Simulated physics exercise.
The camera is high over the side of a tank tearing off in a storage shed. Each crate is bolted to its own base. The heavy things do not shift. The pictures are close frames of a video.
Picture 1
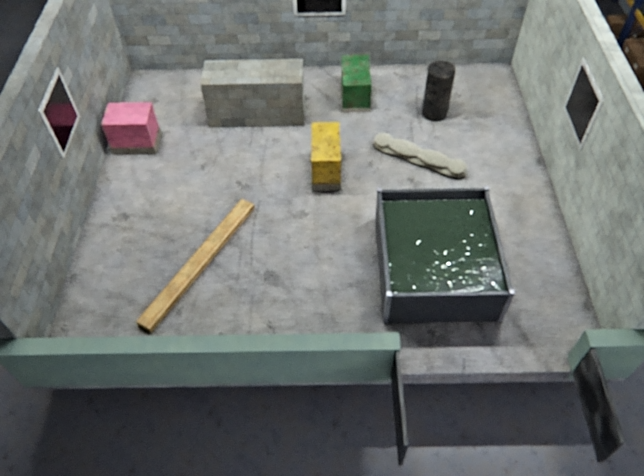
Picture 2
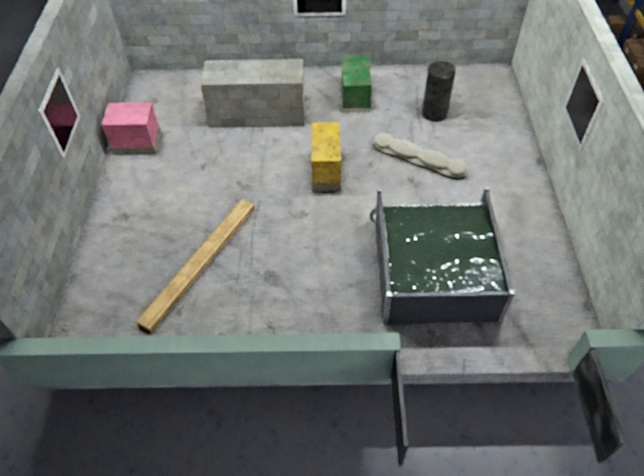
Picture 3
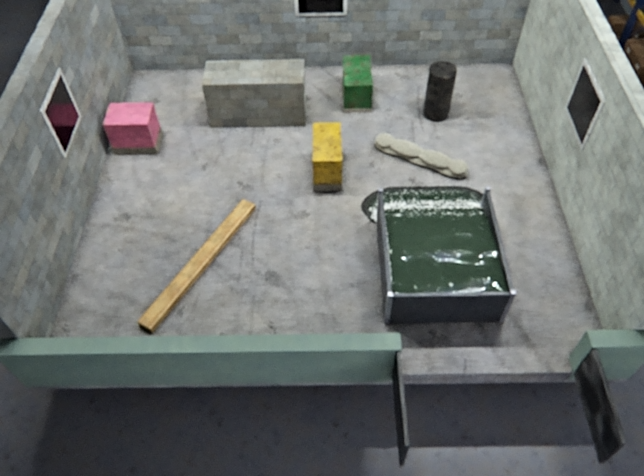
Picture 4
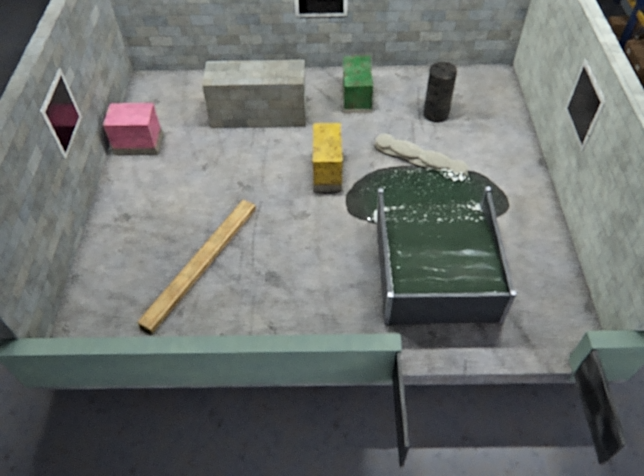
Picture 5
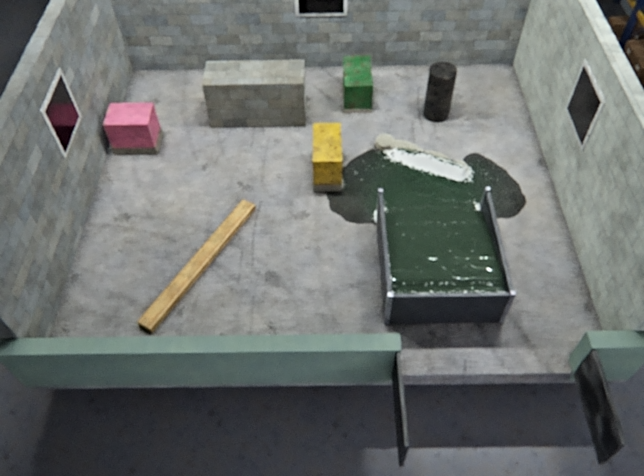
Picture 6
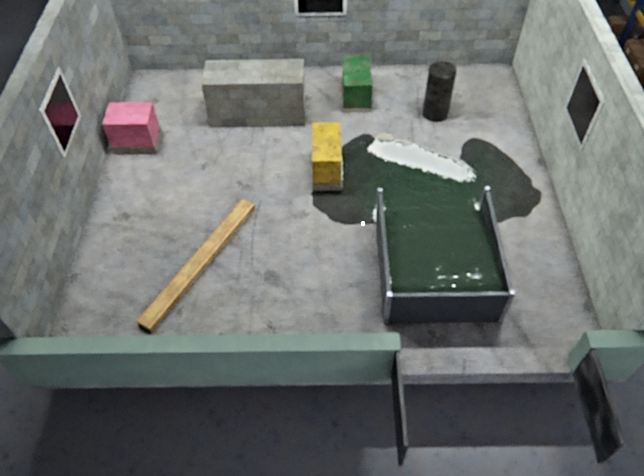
In a walled room, green water pours from a tank's far side and spreads around blocks.
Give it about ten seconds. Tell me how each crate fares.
The green crate gets wet; the yellow crate gets wet; the pink crate stays dry.
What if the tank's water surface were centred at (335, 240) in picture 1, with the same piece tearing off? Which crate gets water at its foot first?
First comes the crate marked yellow.
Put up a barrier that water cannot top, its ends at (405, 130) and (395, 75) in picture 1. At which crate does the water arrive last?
That is the pink-painted one.
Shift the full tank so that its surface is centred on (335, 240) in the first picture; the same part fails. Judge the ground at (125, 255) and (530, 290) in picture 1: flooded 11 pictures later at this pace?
In that order: Free of water, not flooded.
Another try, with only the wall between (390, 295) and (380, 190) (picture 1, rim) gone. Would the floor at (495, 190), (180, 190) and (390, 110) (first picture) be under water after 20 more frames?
One after the other: Not flooded, flooded, free of water.
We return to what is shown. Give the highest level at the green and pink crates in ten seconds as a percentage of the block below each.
In turn 300 and 40 per cent.
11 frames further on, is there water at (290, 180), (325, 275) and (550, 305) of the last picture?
In that order: No water, free of water, free of water.
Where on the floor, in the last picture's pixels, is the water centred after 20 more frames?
Roughly at (403, 154).
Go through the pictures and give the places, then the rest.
In the first picture, the water tank at (440, 242) is whole and still.
In the second picture, water pours out on the water tank's far side and has run to a hidden place.
In the third picture, water pours out on the water tank's far side and has run to a hidden place.
In the fourth picture, water pours out on the water tank's far side and has run to (482, 178).
In the fifth picture, water pours out on the water tank's far side and has run to (373, 153).
In the sixth picture, water pours out on the water tank's far side and has run to (361, 140).
A moment on, water covers 20 % of the floor; the green crate water round its plinth, the yellow crate water round its plinth, the pink crate not reached.
Next, water covers 35 % of the floor; the green crate water round its plinth, the yellow crate water round its plinth, the pink crate not reached.
Then, water covers 50 % of the floor; the green crate water round its plinth, the yellow crate water round its plinth, the pink crate water round its plinth.
Later, water covers 70 % of the floor; the green crate water round its plinth, the yellow crate water round its plinth, the pink crate water round its plinth.
In the end, water covers 90 % of the floor; the green crate was topped, the yellow crate was topped, the pink crate stayed above the water.
